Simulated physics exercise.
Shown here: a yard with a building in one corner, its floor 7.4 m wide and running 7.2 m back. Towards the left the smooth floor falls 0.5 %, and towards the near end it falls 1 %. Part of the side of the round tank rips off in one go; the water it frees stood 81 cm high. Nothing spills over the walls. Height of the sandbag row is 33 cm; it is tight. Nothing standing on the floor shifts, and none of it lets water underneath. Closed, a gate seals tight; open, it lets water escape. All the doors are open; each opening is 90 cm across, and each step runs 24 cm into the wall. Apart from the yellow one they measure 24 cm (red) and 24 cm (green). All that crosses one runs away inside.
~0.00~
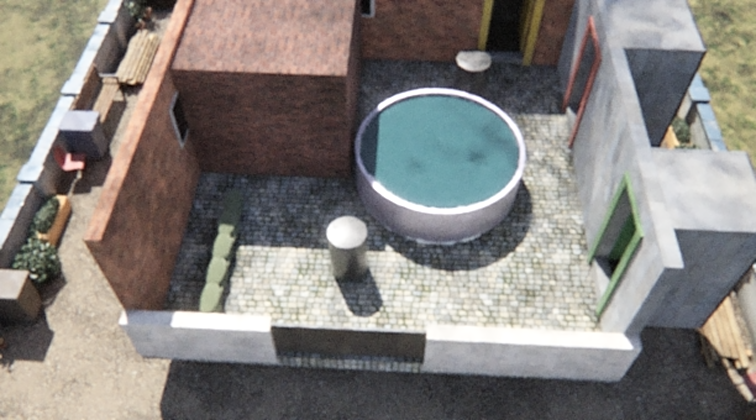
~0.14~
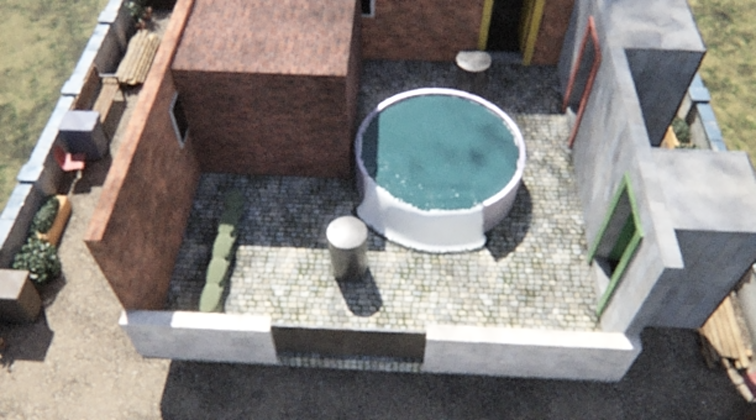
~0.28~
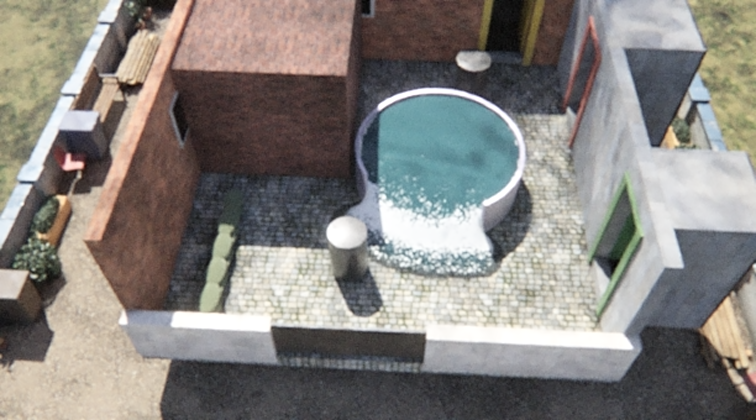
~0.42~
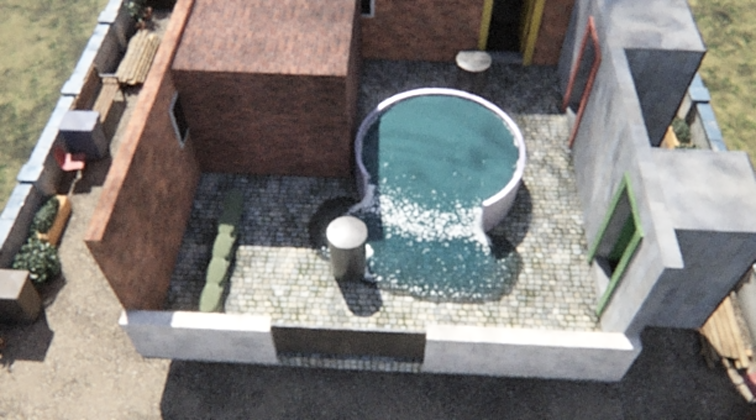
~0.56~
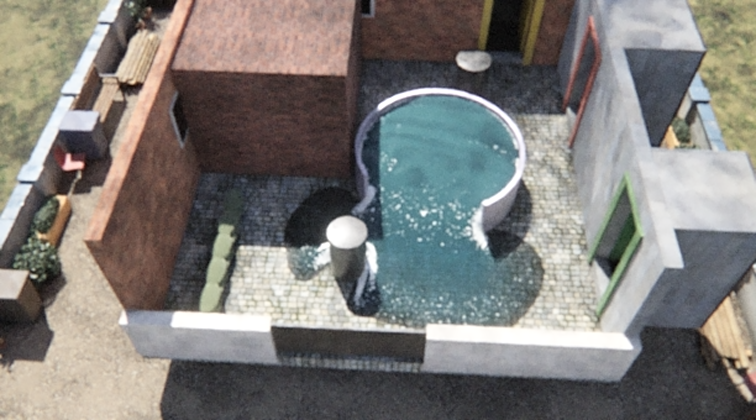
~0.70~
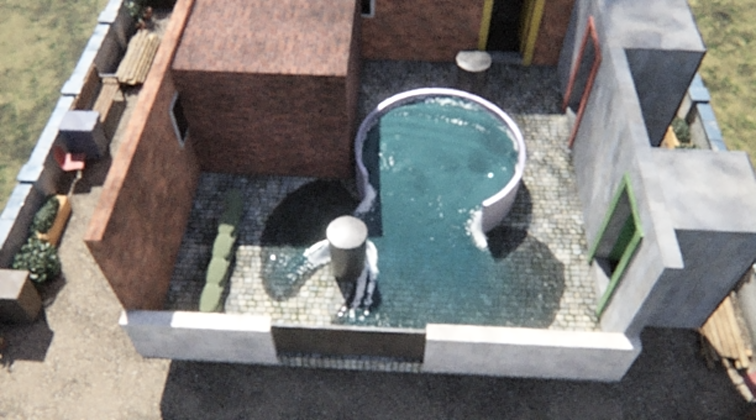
A round tank of water in a cobbled yard burst open along its near side, and the water poured out through the gap, spread across the paving and streamed around a small grey cylinder.
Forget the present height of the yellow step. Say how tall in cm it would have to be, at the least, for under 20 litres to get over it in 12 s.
Some 15 cm would be enough.
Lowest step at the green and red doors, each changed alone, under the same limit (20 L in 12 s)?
Roughly 25 cm for the green door and roughly 7.5 cm for the red door.
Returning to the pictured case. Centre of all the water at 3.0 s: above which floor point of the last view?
I'd say around (405, 253).
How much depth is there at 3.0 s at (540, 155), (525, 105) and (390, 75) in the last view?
Going through the spots in order gives 0, 0 and 0 centimetres.
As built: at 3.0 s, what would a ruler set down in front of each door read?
Lab note, cm: Red 0; green 29; yellow 0.
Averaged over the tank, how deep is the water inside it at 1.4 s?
It averages near 50 cm.
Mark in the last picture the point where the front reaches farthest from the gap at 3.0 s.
Near pixel (156, 337).
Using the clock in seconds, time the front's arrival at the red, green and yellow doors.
Arrival times are red 3.6 seconds, green 1.0 seconds and yellow 4.5 seconds.
After 1.4 s water covers 40 % of the floor, deepest (64 cm) near (396, 338); it has not reached the yellow door.
After 3.0 s water covers 60 % of the floor, deepest (50 cm) near (595, 358); it has not reached the yellow door.
After 12.0 s water covers 95 % of the floor, deepest (22 cm) near (297, 343); 14 cm at the yellow door, 32 litres in over its 14 cm step.
At the yellow door as built, the water arrived by 4.5 s and peaked near 21 cm at 4.8 s.
With a step of 13 cm, 45 litres would have come in within the 12 s; with 17.5 cm, 8 litres. So under 20 litres takes about 15 cm.
